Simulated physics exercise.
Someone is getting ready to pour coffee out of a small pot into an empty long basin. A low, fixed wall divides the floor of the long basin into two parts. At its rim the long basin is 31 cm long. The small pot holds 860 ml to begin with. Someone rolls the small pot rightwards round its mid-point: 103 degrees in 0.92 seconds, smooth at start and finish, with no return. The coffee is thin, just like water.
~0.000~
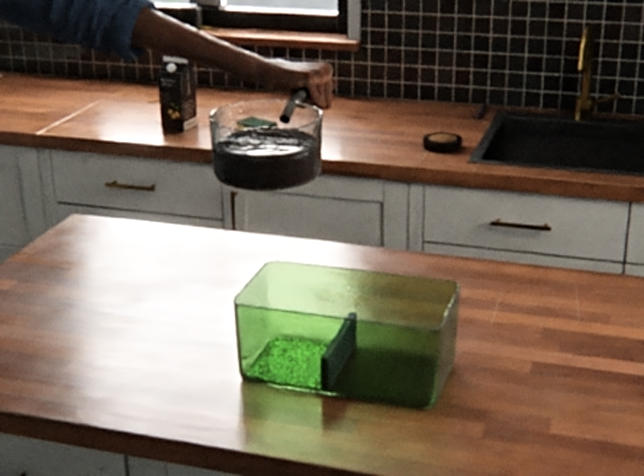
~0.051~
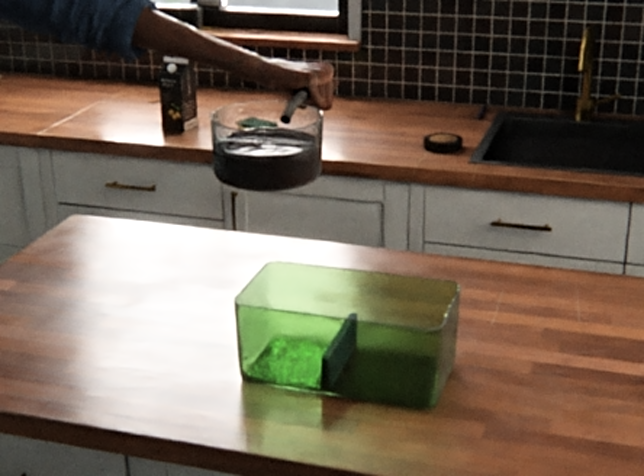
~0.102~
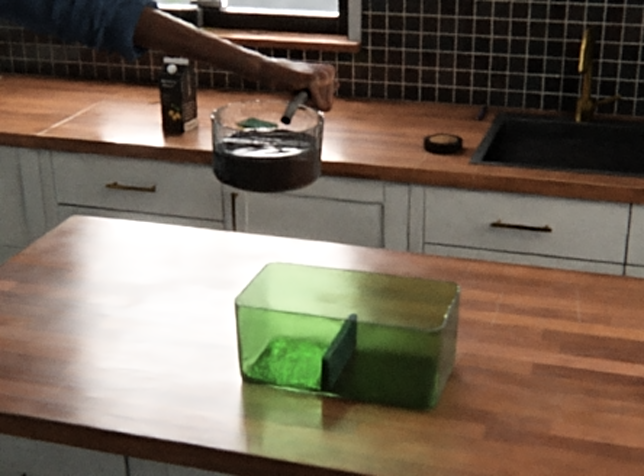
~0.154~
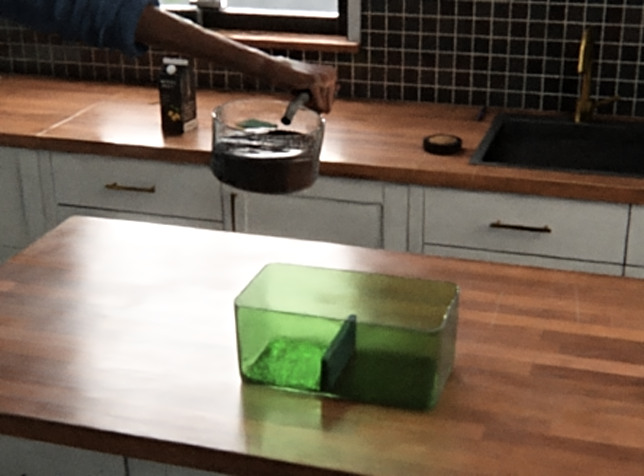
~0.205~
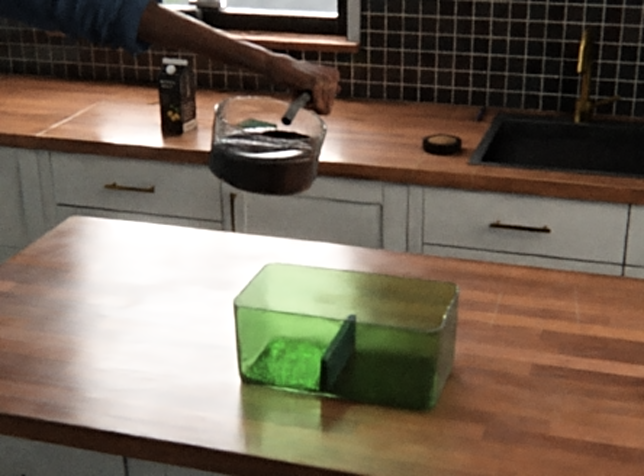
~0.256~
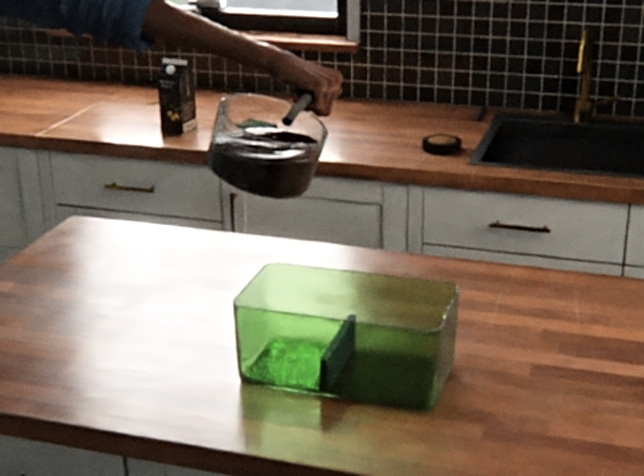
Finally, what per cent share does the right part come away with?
Roughly 91 per cent.
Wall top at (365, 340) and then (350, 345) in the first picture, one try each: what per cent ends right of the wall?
50 then 75 %.
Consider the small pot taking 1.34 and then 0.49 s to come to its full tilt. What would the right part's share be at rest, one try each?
Result: 95 per cent, then 80 per cent.
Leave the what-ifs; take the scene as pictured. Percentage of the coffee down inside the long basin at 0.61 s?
1 %, more or less.
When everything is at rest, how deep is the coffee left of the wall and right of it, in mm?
Roughly 2 mm on the left side and 32 mm on the right side.
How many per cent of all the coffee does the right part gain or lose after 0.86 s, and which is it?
Change: Increase, about 30.
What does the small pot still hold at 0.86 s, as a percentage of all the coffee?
I'd estimate some 16 per cent.
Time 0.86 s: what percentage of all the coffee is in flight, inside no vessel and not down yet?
Near 20 percent.
Then, 0.61 s in, the tilt is 76° and 62 per cent is still to pour, 0 is left of the wall and 1 right of it.
Then, 0.86 s in, the tilt is 102° and 16 per cent is still to pour, 2 is left of the wall and 61 right of it.
Then, 1.13 s in, the tilt is 103° and 2 per cent is still to pour, 7 is left of the wall and 85 right of it.
Then, 1.42 s in, the tilt is 103° and 0 per cent is still to pour, 7 is left of the wall and 91 right of it.
Finally, 8 per cent lies left of the wall, 91 right of it and 2 outside.
